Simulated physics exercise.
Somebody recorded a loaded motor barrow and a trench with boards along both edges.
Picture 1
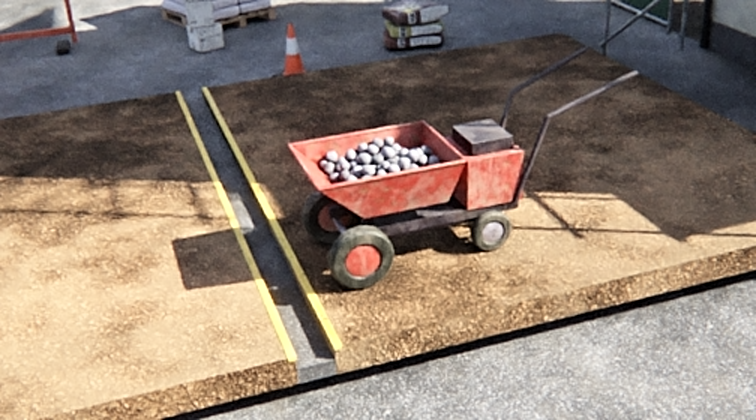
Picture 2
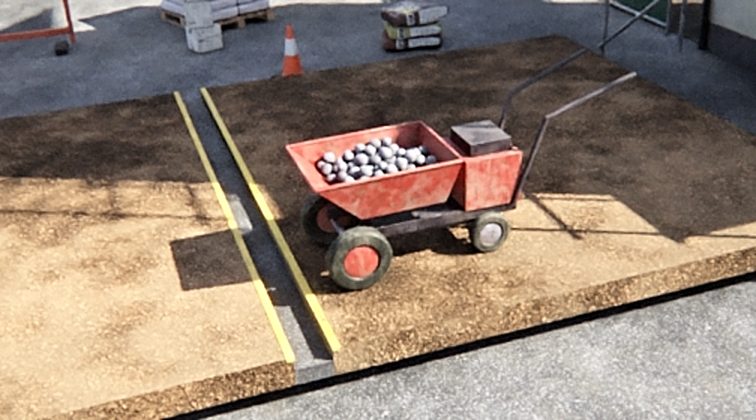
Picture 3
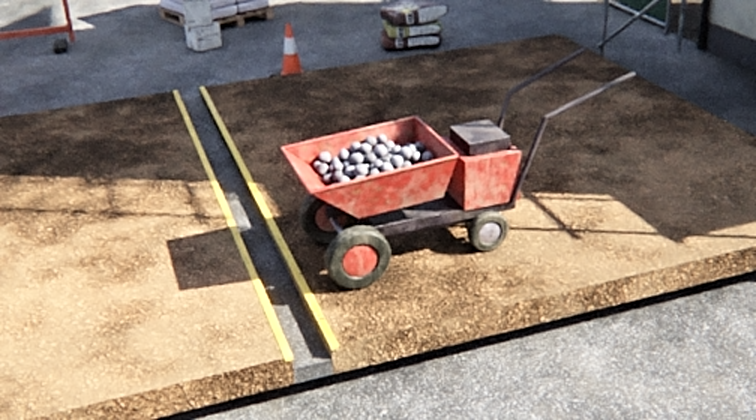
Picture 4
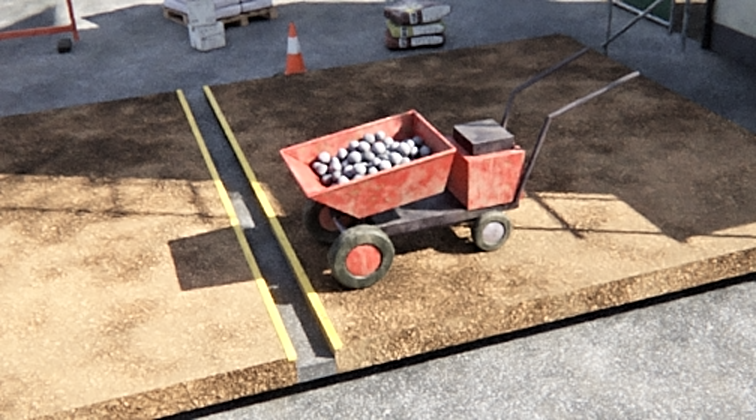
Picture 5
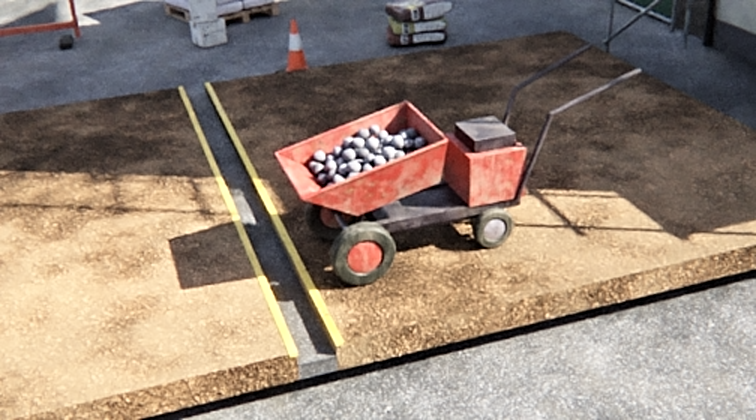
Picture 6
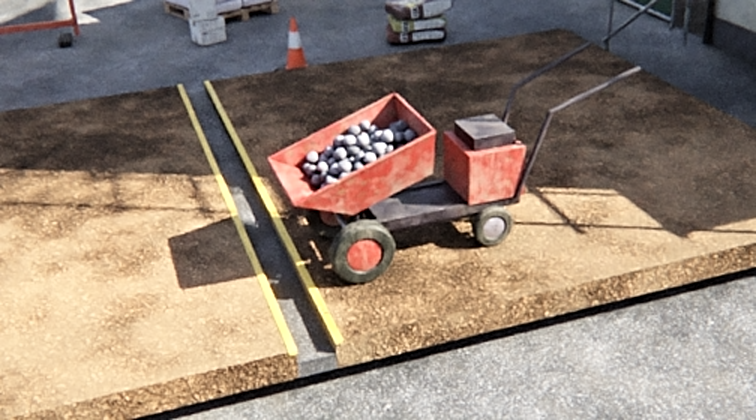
A red motor barrow loaded with round grey cobbles stands on brown ground, its skip level and facing a narrow trench edged with yellow boards on the left. The skip begins to tilt slightly, then its back end rises clearly away from the chassis while its front lip lowers toward the trench.
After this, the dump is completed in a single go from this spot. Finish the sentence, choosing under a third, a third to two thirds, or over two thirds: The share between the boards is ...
The share between the boards is under a third.
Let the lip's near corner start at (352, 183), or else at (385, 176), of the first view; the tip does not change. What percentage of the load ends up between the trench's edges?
50 % then 50 %.
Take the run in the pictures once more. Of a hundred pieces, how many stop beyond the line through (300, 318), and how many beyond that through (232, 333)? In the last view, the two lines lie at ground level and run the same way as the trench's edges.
Estimate: 80 % and 40 %, respectively.
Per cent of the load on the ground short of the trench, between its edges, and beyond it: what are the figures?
Roughly short 0 per cent, between 0 per cent, beyond 85 per cent.
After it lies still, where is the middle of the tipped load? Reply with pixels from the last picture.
The centre settles at about (215, 277).
Soon, skip tipped steeply; all in the skip.
A while on, skip tipped steeply; about half in the skip; about half beyond it; a stray few falling.
Towards the end, skip tipped right over; a small part in the skip; a stray few in or heaped over the trench; most beyond it.
Finally, skip tipped right over; a small part in the skip; a stray few in or heaped over the trench; most beyond it.
